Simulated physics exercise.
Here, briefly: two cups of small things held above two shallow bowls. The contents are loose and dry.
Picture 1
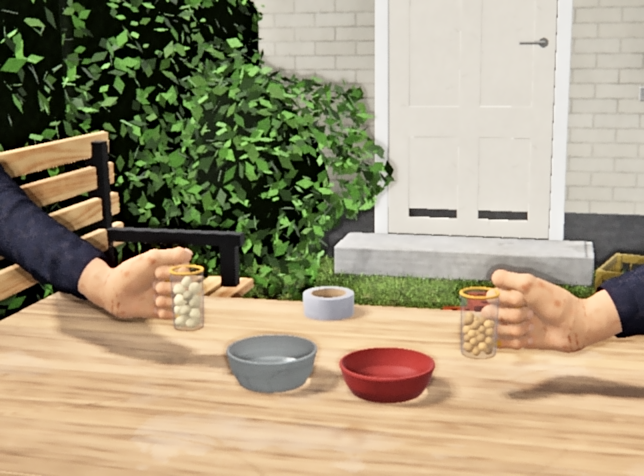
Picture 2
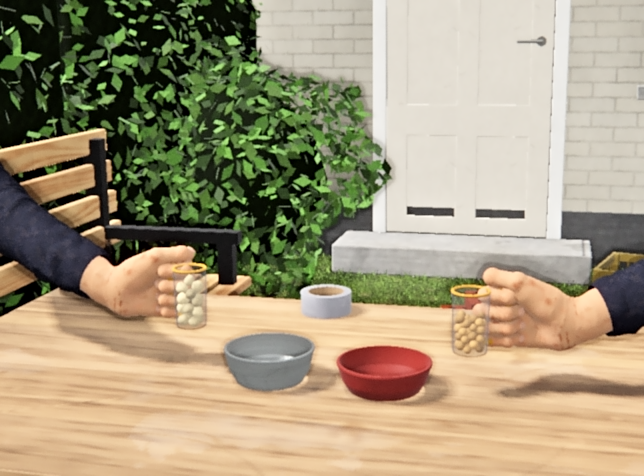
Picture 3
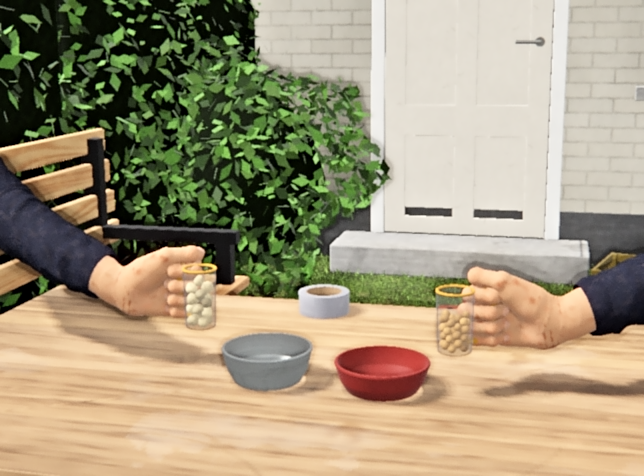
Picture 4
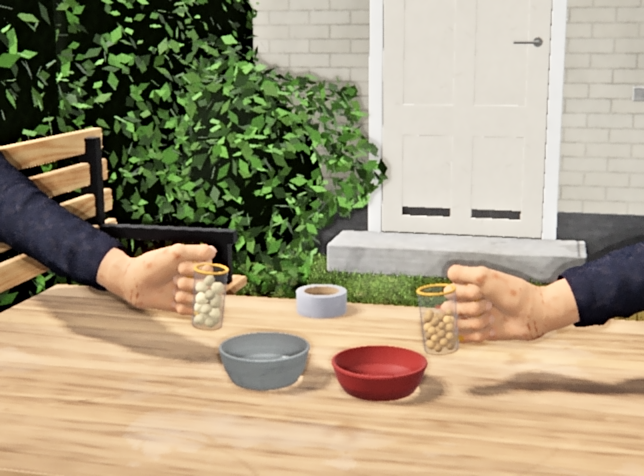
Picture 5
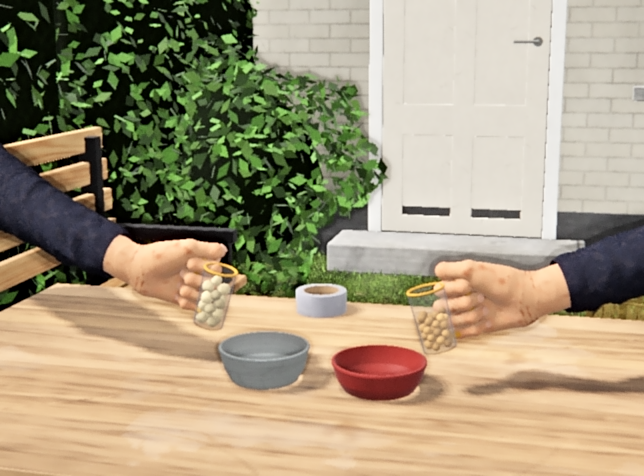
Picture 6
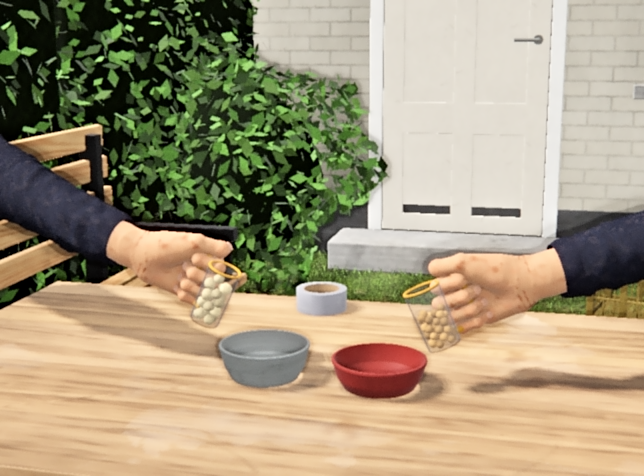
Two hands holding small clear cups of pale round things over a wooden table moved slowly toward each other, near a grey bowl and a red one, then tilted the cups inward.
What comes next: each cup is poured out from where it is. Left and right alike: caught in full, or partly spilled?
Left dish: Caught in full; right dish: Caught in full.
Then, 0.68 s later than the last frame, left, every one still in the cup; right, every one still in the cup.
Then, 1.27 s later than the last frame, left, almost all still in the cup, about a tenth in the air; right, the larger part still in the cup, about a tenth in the dish, about a tenth in the air.
Then, 1.78 s later than the last frame, left, every one in the dish; right, every one in the dish.
When it is over, left, every one in the dish, not one outside the dish; right, every one in the dish, not one outside the dish.
